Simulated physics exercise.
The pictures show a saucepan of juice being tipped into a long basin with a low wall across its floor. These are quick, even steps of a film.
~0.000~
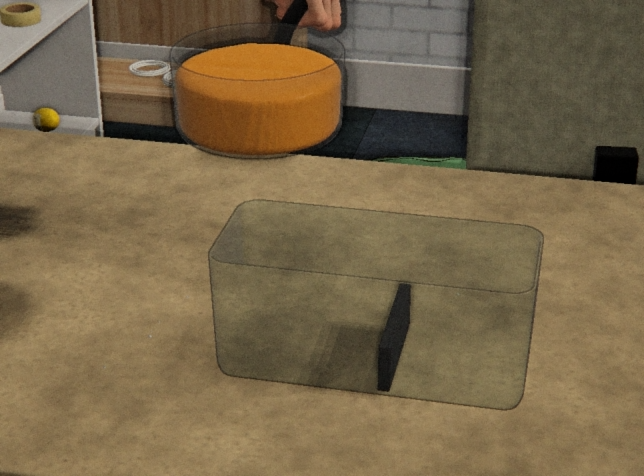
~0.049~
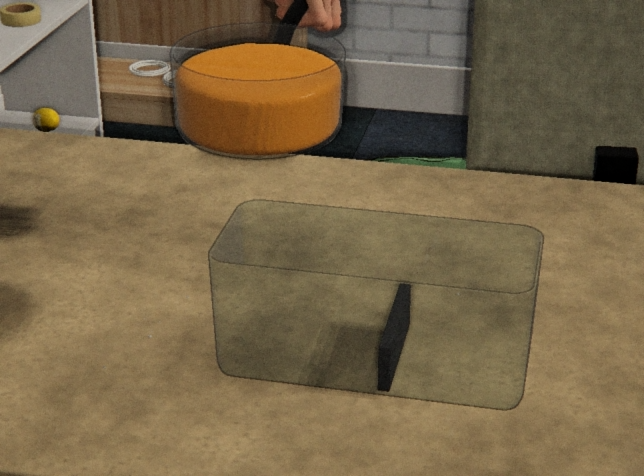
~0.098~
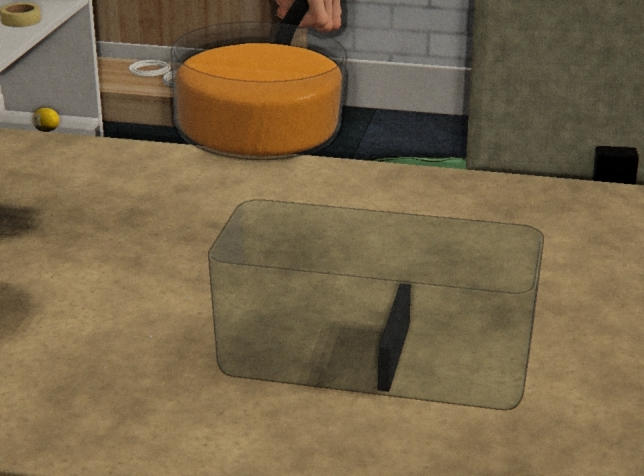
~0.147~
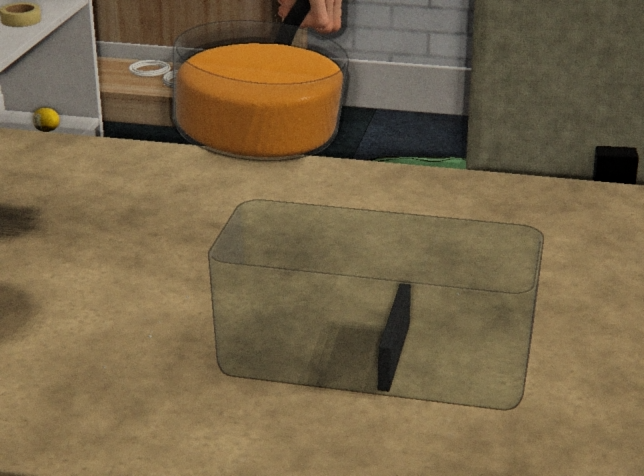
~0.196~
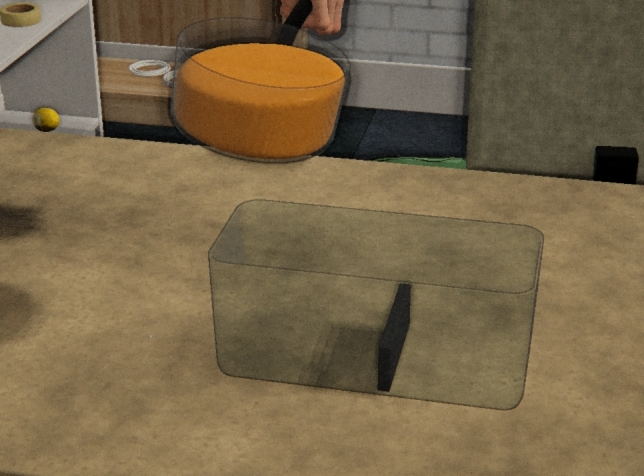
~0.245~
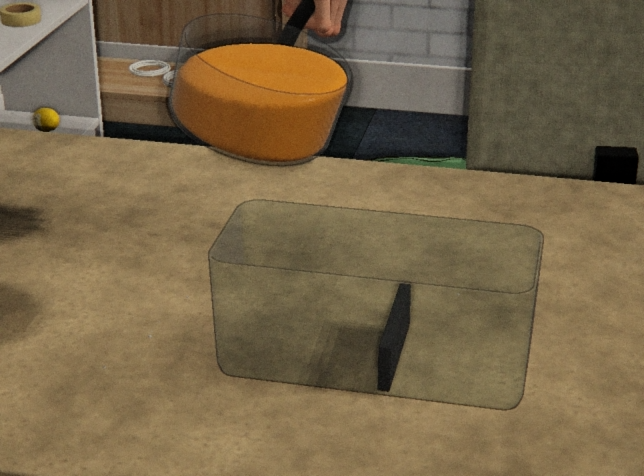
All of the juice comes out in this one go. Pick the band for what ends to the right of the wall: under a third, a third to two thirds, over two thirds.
In the end between a third and two thirds is right of the wall.
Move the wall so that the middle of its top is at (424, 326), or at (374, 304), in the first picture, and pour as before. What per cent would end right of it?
Roughly 30 per cent, and 70 per cent.
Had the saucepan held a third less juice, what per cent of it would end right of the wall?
Roughly 35 in a hundred.
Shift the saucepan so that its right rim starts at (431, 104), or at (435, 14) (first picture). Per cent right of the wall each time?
The first gives 80 %, the second 75 %.
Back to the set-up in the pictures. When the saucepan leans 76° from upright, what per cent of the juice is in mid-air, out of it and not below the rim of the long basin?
Near 40 %.
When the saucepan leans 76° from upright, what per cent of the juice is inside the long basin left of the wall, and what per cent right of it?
Left: 5 %. Right: 10 %.
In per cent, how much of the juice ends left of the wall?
Some 45 per cent.
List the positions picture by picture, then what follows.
In the first picture, it leans 0°; its right rim is at (342, 59); the juice meets the walls at (181, 63) and (340, 76); the long basin's rim runs from (225, 230) to (539, 262); the wall's top is at (395, 316).
In the second picture, it leans 1°; its right rim is at (342, 60); the juice meets the walls at (181, 62) and (340, 75).
In the third picture, it leans 3°; its right rim is at (343, 63); the juice meets the walls at (182, 62) and (341, 77).
In the fourth picture, it leans 6°; its right rim is at (345, 68); the juice meets the walls at (183, 62) and (341, 78).
In the fifth picture, it leans 11°; its right rim is at (347, 75); the juice meets the walls at (183, 62) and (343, 78).
In the sixth picture, it leans 16°; its right rim is at (349, 84); the juice meets the walls at (184, 62) and (348, 80).
A moment on, the saucepan is tipped on its side and 47 per cent is still to pour, 3 is left of the wall and 12 right of it.
Next, the saucepan is tipped right over and 8 per cent is still to pour, 29 is left of the wall and 55 right of it.
Then the saucepan is tipped right over and 0 per cent is still to pour, 45 is left of the wall and 53 right of it.
Later the saucepan is tipped right over and 0 per cent is still to pour, 47 is left of the wall and 52 right of it.
Finally, 47 per cent lies left of the wall, 52 right of it and 1 outside.
